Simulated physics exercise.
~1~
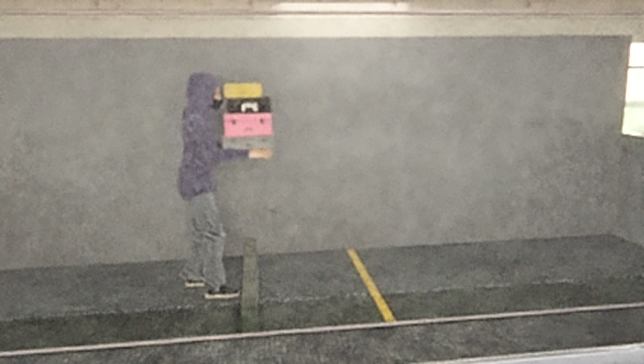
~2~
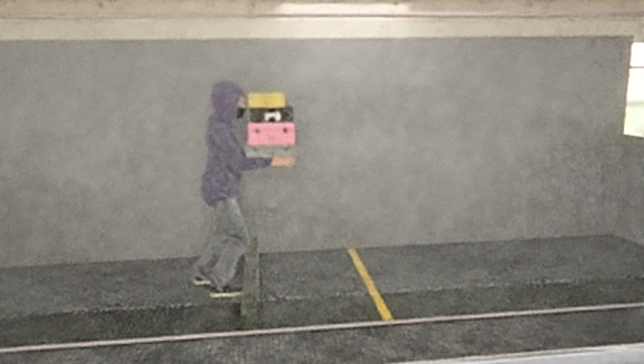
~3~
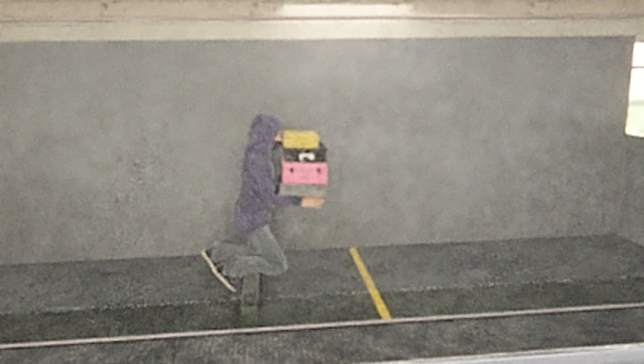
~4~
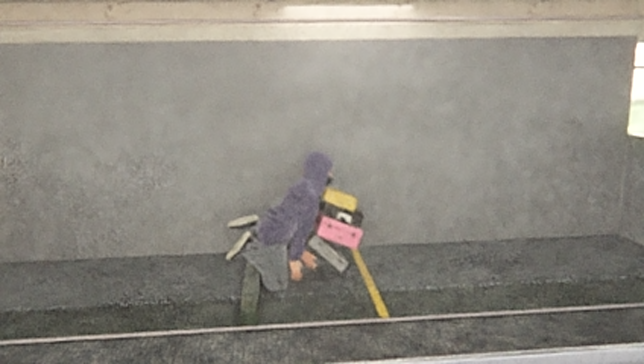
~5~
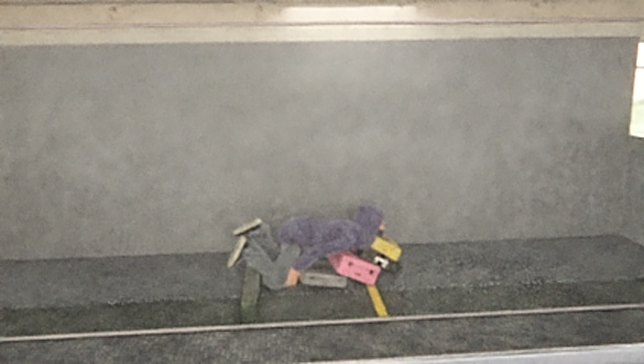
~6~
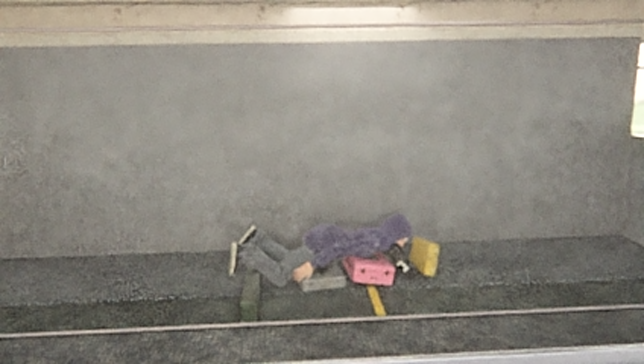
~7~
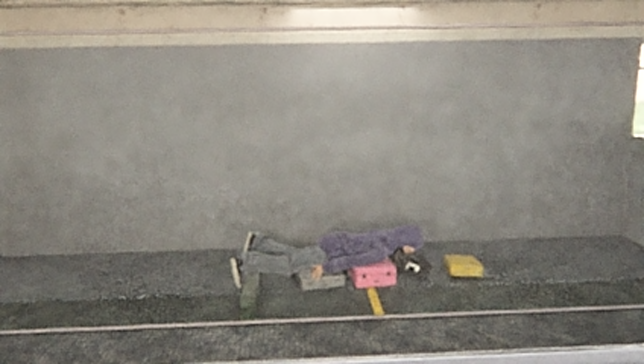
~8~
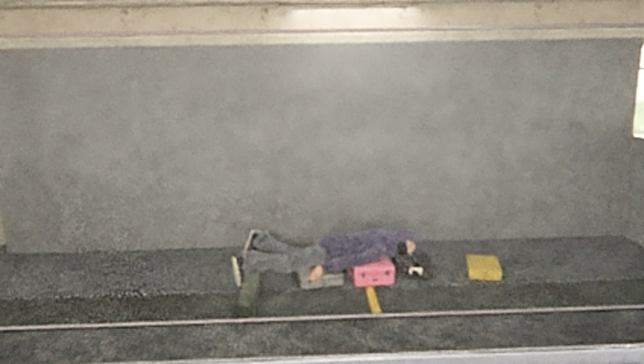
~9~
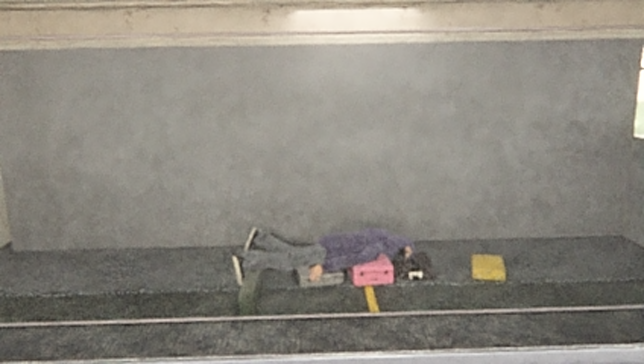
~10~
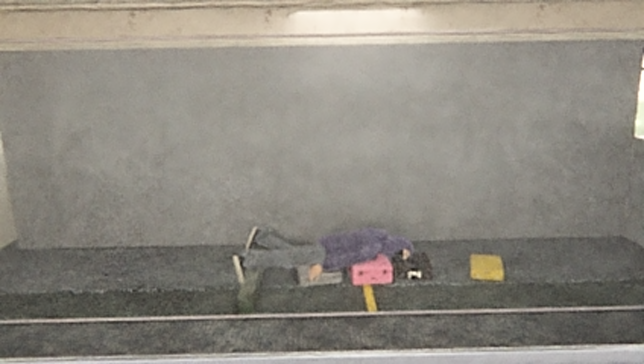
In the video, a hooded person carrying a stack of boxes moves right, trips at a low rail and falls forward flat; the grey box stops short of the yellow line, while the black and yellow ones end beyond it, the yellow farthest right.
